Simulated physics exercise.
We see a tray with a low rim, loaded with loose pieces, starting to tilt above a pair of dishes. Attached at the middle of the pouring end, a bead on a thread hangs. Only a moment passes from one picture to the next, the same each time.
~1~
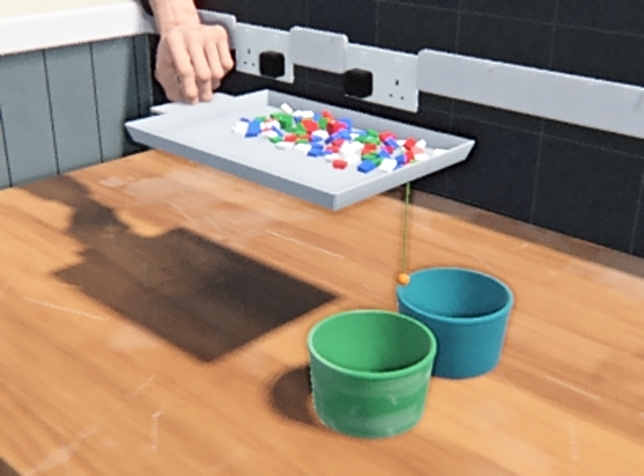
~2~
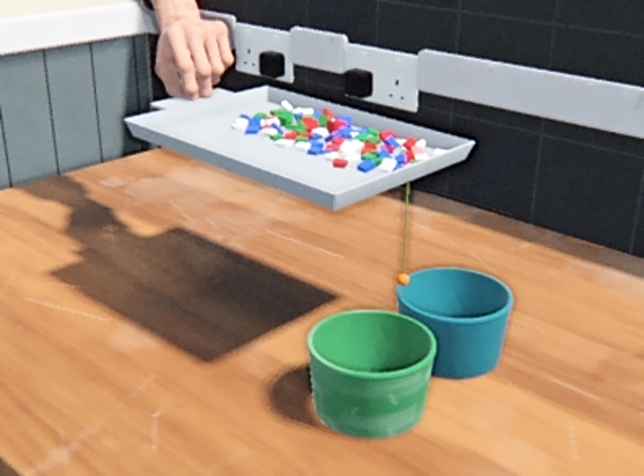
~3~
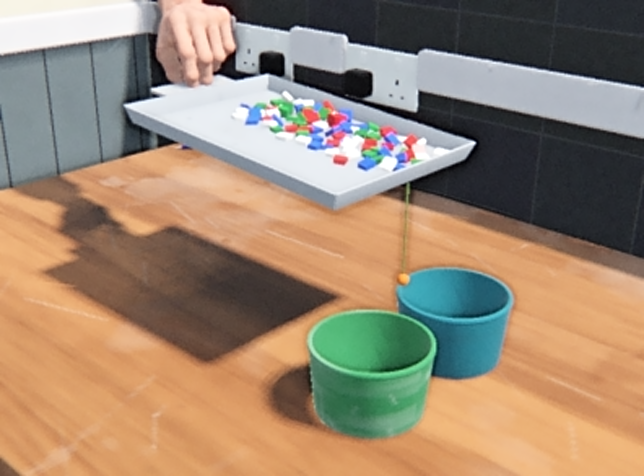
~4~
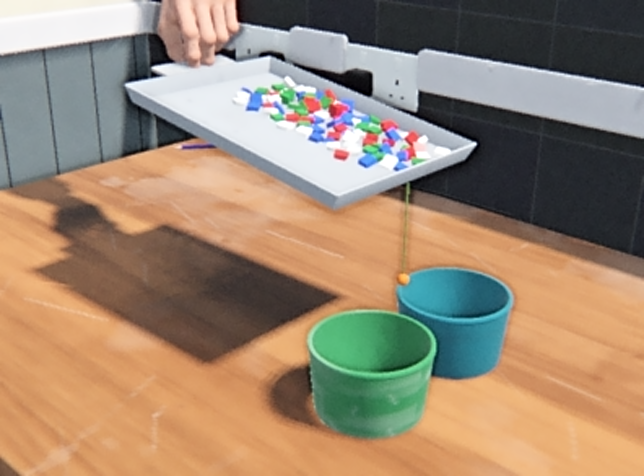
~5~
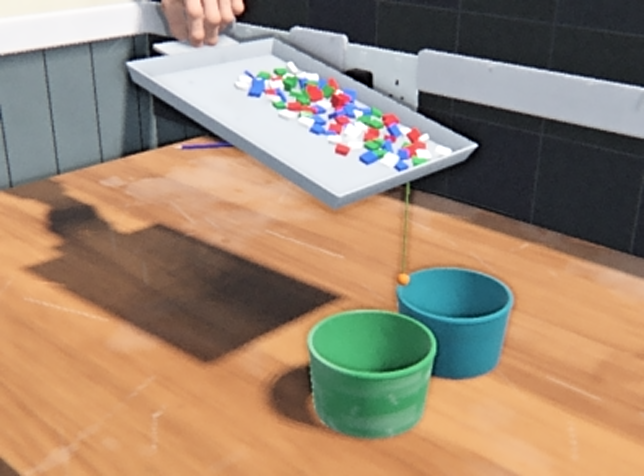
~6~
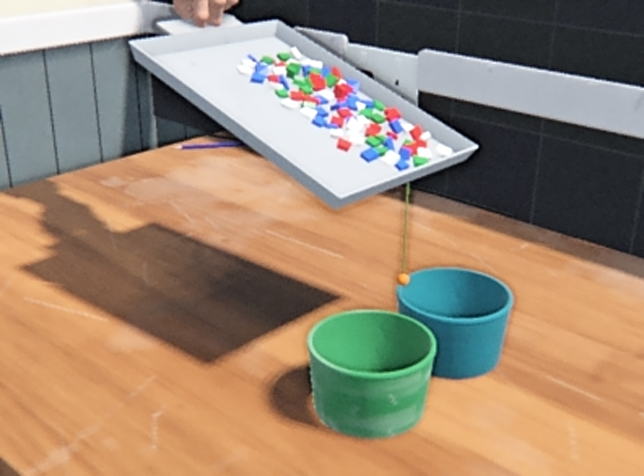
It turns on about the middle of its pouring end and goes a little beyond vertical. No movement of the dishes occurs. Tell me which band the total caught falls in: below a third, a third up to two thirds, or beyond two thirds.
It falls beyond two thirds.
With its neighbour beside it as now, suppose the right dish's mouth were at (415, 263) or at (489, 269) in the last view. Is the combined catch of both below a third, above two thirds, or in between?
Run 1 - under a third; run 2 - above two thirds.
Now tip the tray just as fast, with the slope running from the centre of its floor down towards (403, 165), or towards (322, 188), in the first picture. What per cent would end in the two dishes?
Case one near 60 %; case two near 70 %.
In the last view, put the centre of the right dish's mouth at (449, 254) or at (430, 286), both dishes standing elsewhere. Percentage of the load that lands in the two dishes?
Roughly 10 per cent, and 50 per cent.
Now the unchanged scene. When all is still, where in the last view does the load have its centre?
Somewhere around (450, 354) in the last picture.
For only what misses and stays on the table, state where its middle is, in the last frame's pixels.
It's centred close to pixel (470, 386).
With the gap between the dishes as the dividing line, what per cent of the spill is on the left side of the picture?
20 per cent, roughly.
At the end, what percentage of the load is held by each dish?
Count per hundred - left dish ~ 10, right dish ~ 60.
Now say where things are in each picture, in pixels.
The first frame shows corners of the pouring end at (335, 190) and (465, 141), level; middle of the load at (333, 139), mosaic tiles; left dish at (419, 391); right dish at (499, 336); bead on its thread at (403, 280).
The second frame shows corners of the pouring end at (335, 190) and (466, 142), level; middle of the load at (333, 137).
The third frame shows corners of the pouring end at (336, 190) and (466, 142), tipped barely, level across its low end; middle of the load at (333, 131).
The fourth frame shows corners of the pouring end at (337, 191) and (468, 143), tipped a little, level across its low end; middle of the load at (335, 123).
The fifth frame shows corners of the pouring end at (339, 191) and (469, 144), tipped a little, level across its low end; middle of the load at (337, 114).
The sixth frame shows corners of the pouring end at (340, 191) and (470, 145), tipped clearly, level across its low end; middle of the load at (339, 106); left dish at (419, 391); right dish at (499, 336).
Soon, tray tipped steeply; nearly all on the tray; a small part in the air.
A while on, tray tipped past a quarter turn; a small part on the tray; a small part in the left dish; about half in the right dish; about a quarter outside both; about a quarter in the air.
Towards the end, tray tipped past a quarter turn; a small part in the left dish; about two thirds in the right dish; about a quarter outside both.
Finally, tray tipped past a quarter turn; a small part in the left dish; about two thirds in the right dish; about a quarter outside both.
